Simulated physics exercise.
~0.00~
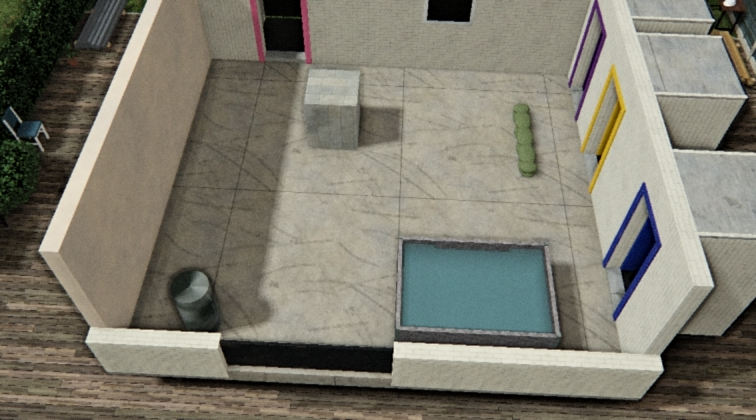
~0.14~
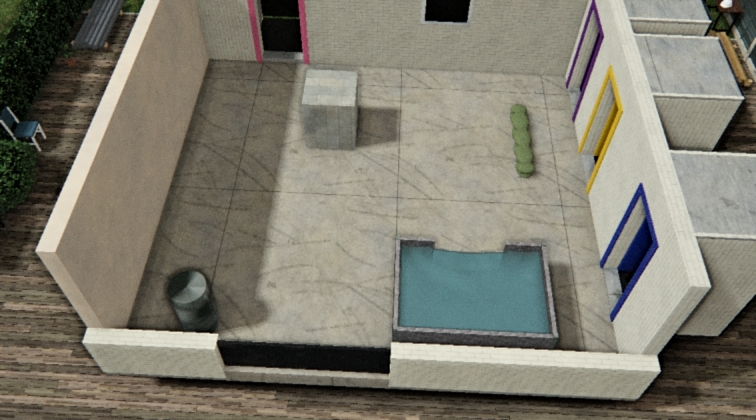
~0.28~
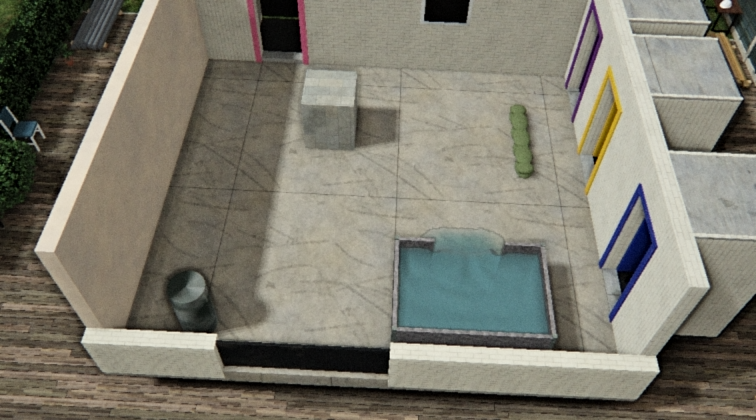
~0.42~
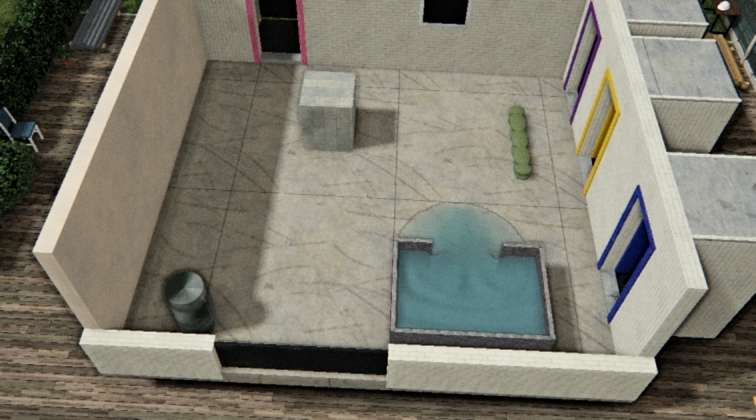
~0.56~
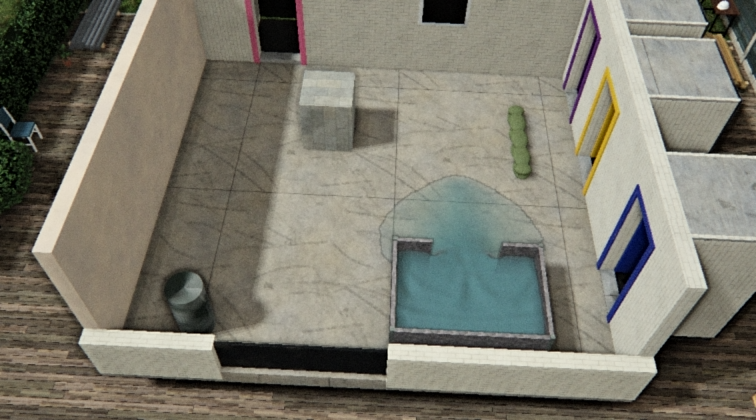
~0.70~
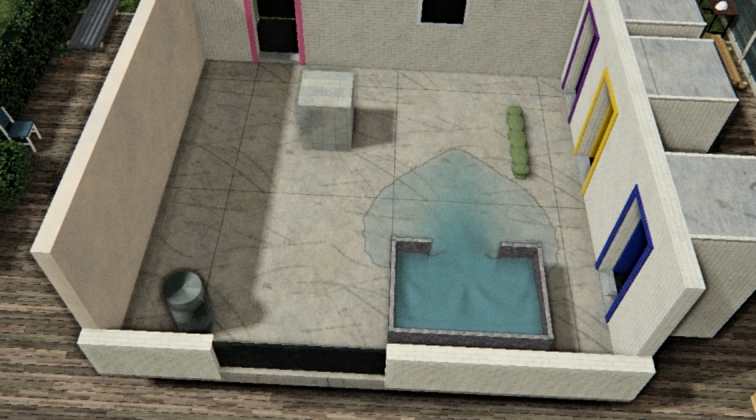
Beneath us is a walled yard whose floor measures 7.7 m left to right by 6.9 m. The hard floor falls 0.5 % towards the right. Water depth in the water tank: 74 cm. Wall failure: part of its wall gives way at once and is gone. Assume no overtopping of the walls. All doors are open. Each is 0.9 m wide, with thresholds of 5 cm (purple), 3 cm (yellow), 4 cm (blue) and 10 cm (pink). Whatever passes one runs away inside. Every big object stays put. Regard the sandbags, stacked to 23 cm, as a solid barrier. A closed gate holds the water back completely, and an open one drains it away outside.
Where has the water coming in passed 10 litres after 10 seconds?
My prediction: The purple door will let too much through. The yellow door will let too much through. The blue door will not let too much through. The pink door will not let too much through.
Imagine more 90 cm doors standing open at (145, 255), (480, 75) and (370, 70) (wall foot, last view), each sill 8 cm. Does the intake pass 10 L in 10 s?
Check each in turn: The first fails, the second succeeds, the third succeeds.
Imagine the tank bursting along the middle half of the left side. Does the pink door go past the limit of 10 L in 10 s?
Then: Pink beyond it.
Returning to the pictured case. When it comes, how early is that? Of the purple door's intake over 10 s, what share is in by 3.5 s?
About 10 per cent.
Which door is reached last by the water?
That would be the blue door.
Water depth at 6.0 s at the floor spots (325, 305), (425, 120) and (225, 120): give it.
Approximately 0, 9 and 7 centimetres, going through them in turn.
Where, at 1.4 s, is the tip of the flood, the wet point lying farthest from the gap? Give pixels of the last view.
Point: Roughly (480, 75) in the last view.
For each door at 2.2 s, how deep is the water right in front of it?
Measured in centimetres, the purple door gives 1, the yellow door 7, the blue door 0 and the pink door 0.
After 1.4 s water covers 30 % of the floor and is deepest (36 cm) near (464, 261); purple door not reached, yellow door 3 cm at the sill, 0 L in, blue door not reached, pink door not reached.
After 2.2 s water covers 40 % of the floor and is deepest (34 cm) near (480, 75); purple door not reached, yellow door 7 cm at the sill, 39 L in, blue door not reached, pink door not reached.
After 3.5 s water covers 50 % of the floor and is deepest (24 cm) near (556, 79); purple door 14 cm at the sill, 16 L in, yellow door 6 cm at the sill, 102 L in, blue door not reached, pink door 5 cm at the sill, 0 L in.
After 6.0 s water covers 65 % of the floor and is deepest (18 cm) near (556, 79); purple door 10 cm at the sill, 81 L in, yellow door 6 cm at the sill, 158 L in, blue door 2 cm at the sill, 0 L in, pink door 5 cm at the sill, 0 L in.
After 10.0 s water covers 90 % of the floor and is deepest (11 cm) near (610, 377); purple door 8 cm at the sill, 137 L in, yellow door 5 cm at the sill, 190 L in, blue door 4 cm at the sill, 0 L in, pink door 6 cm at the sill, 0 L in.
